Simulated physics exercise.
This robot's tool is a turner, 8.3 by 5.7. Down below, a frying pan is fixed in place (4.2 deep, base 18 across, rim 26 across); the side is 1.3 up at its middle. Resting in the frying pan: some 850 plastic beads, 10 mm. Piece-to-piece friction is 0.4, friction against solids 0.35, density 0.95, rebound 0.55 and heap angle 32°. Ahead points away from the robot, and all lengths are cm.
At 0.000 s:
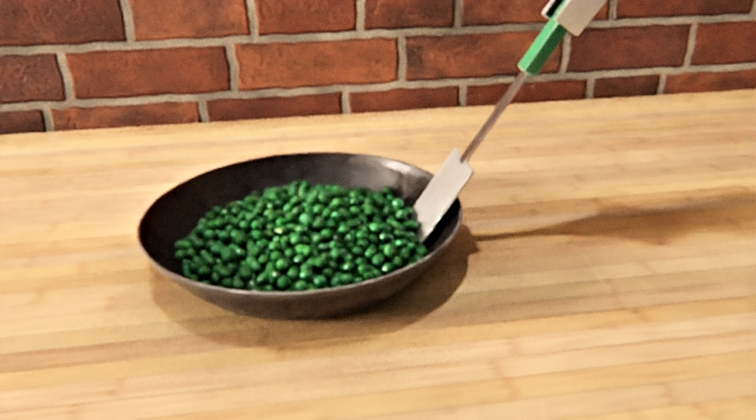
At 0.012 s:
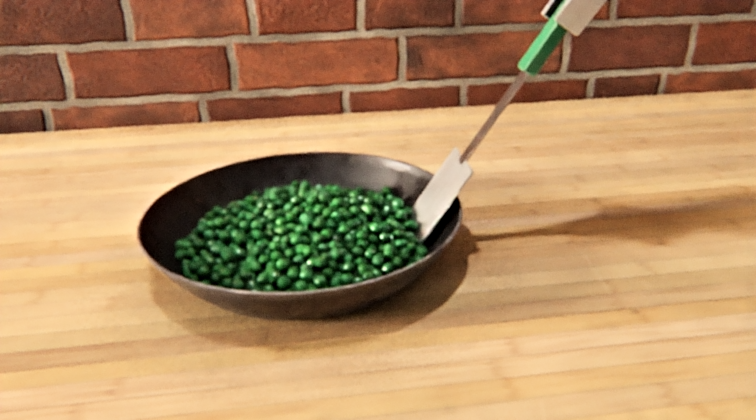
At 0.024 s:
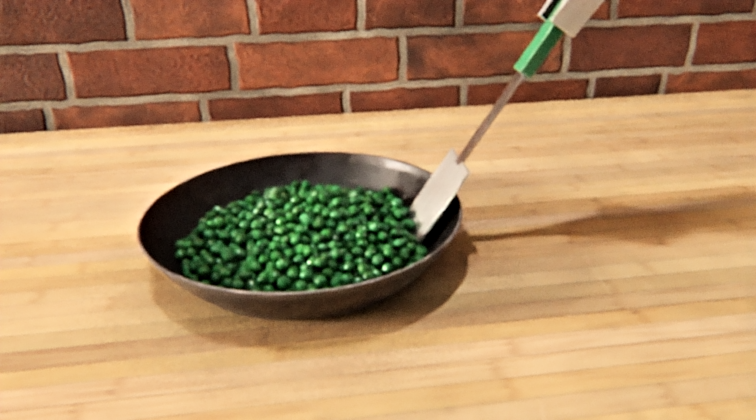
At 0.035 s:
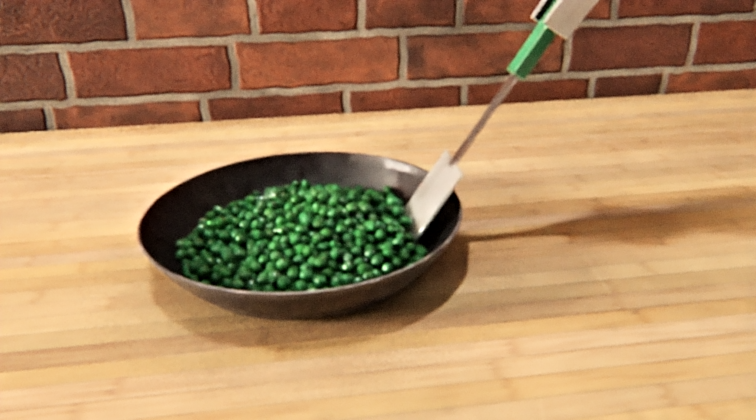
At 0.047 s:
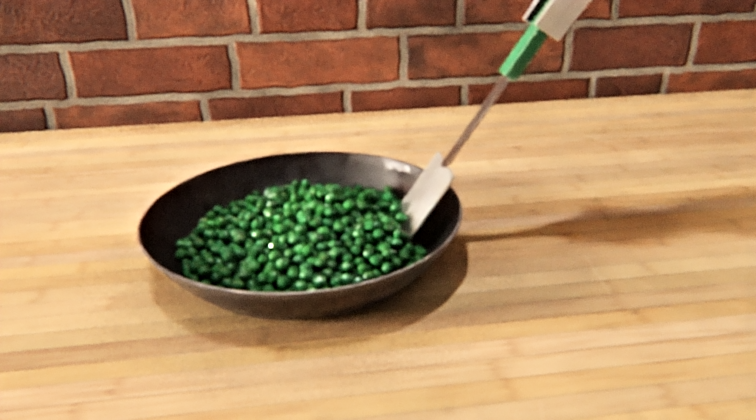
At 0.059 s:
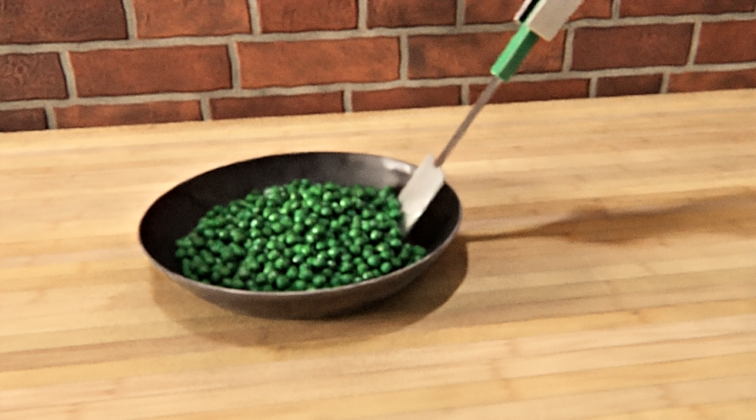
On a light wooden surface before a red brick wall, a dark pan holds a heap of shiny green beads while a spatula with a green-and-white handle, dipped in at the right side, shifts slightly left against the beads.
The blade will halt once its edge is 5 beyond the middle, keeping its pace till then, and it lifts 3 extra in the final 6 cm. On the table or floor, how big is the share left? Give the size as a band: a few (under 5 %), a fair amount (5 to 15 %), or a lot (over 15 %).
A few, under 5 %.
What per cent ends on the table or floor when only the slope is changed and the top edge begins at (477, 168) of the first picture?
I'd estimate close to 0 per cent.
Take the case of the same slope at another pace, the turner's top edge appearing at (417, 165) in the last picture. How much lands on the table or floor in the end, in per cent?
My guess is around 10 percent.
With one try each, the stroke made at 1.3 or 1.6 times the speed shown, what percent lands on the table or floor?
Around 5 per cent and around 5 per cent.
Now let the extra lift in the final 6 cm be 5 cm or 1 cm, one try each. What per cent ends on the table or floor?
0 and 0 %.
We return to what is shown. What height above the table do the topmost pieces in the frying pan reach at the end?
5.0 cm.
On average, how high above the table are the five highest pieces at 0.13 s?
They are some 5 cm up.
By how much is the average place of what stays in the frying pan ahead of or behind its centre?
I'd say it's roughly 3.0 cm toward the front.
After 0.13 s, sloping 56°, highest piece 5 above the table; 853 in the frying pan.
After 0.20 s, sloping 56°, highest piece 6 above the table; 853 in the frying pan.
After 0.44 s, sloping 56°, highest piece 5 above the table; 851 in the frying pan, 2 on the table or floor.
After 1.49 s, sloping 56°, highest piece 5 above the table; 851 in the frying pan, 2 on the table or floor.
At rest, 851 in the frying pan, 2 on the table or floor. That is 0 % on the table or floor.
